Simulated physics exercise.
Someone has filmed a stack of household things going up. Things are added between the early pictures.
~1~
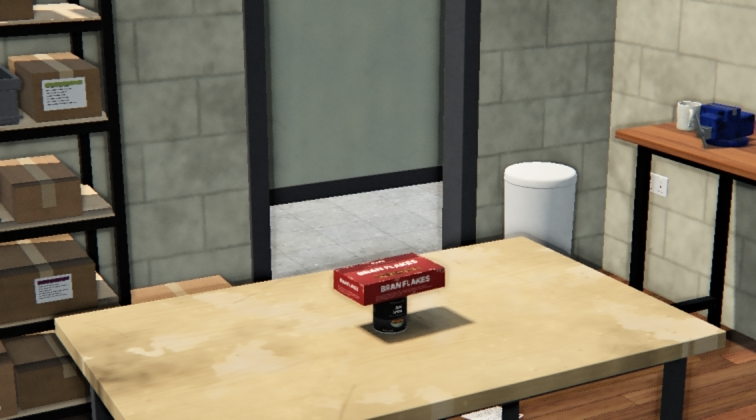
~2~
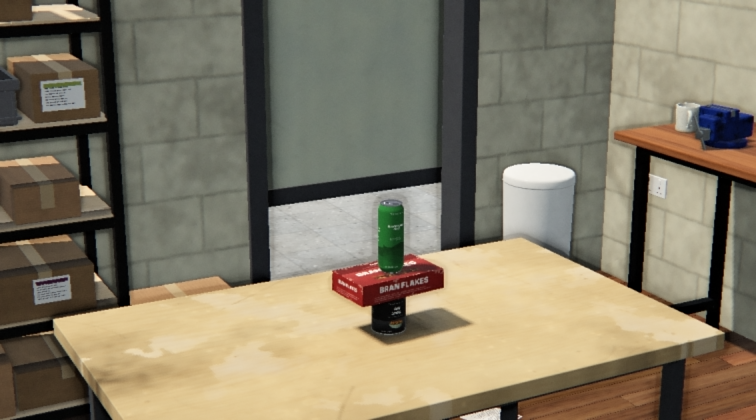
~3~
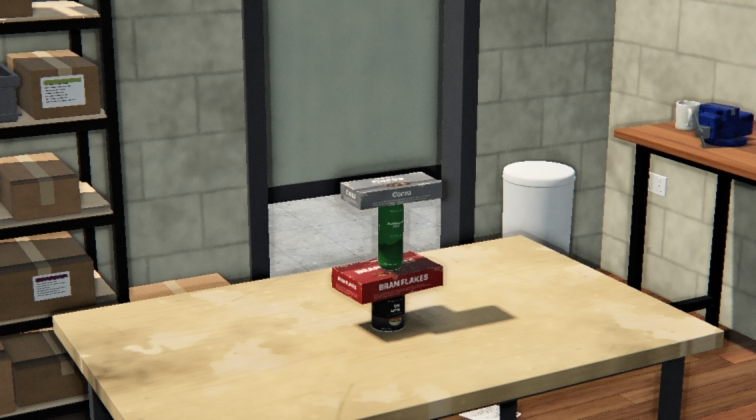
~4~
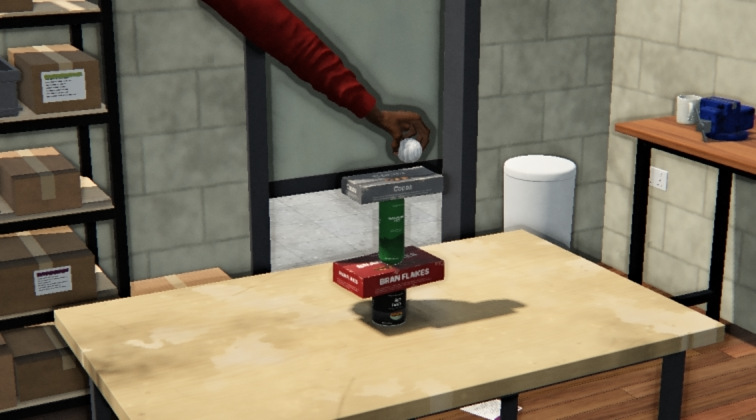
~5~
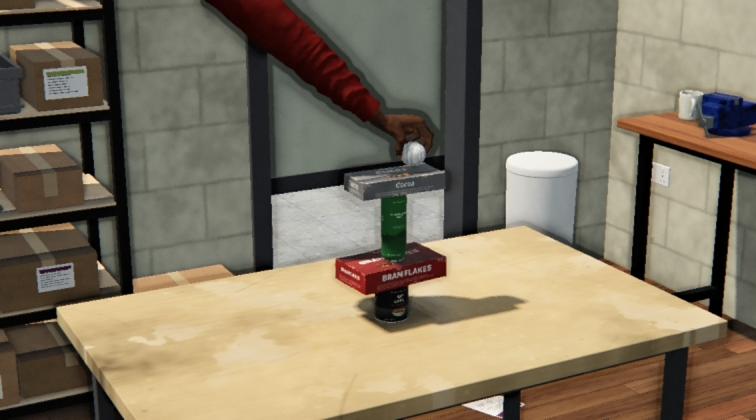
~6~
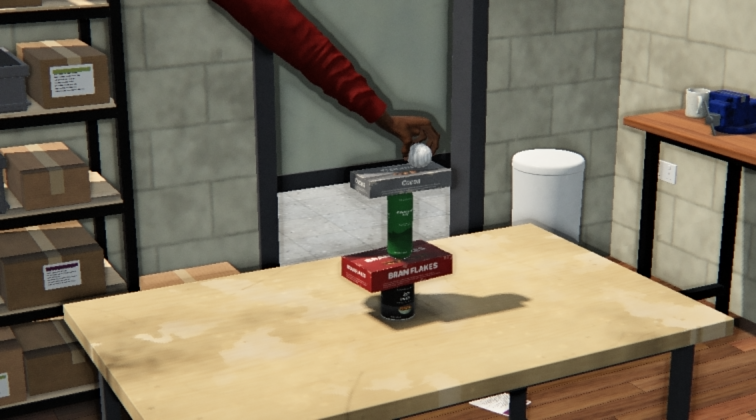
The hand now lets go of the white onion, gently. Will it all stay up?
It keeps its balance.
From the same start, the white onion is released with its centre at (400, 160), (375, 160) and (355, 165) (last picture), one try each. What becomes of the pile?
First try: It keeps its balance; second try: It stays up; third try: It loses its balance.
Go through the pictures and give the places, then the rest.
In the first picture, the last thing is not in view yet; black pot (390, 309).
In the second picture, the last thing is not in view yet; green can (391, 237).
In the third picture, the last thing is not in view yet; black pot (388, 308).
The fourth picture shows on its way; white onion (409, 150); green can (392, 228).
The fifth picture shows on its way; white onion (413, 154); black pot (392, 298).
The sixth picture shows in place under the hand; white onion (419, 155); green can (400, 222).
Then, 0.20 s later than the last frame, all is still.
Then, 0.60 s later than the last frame, white onion resting near (419, 156).
When it is over, all 5 as before. End places, in pixels of the last picture, white onion near (420, 156). The pile stays up.
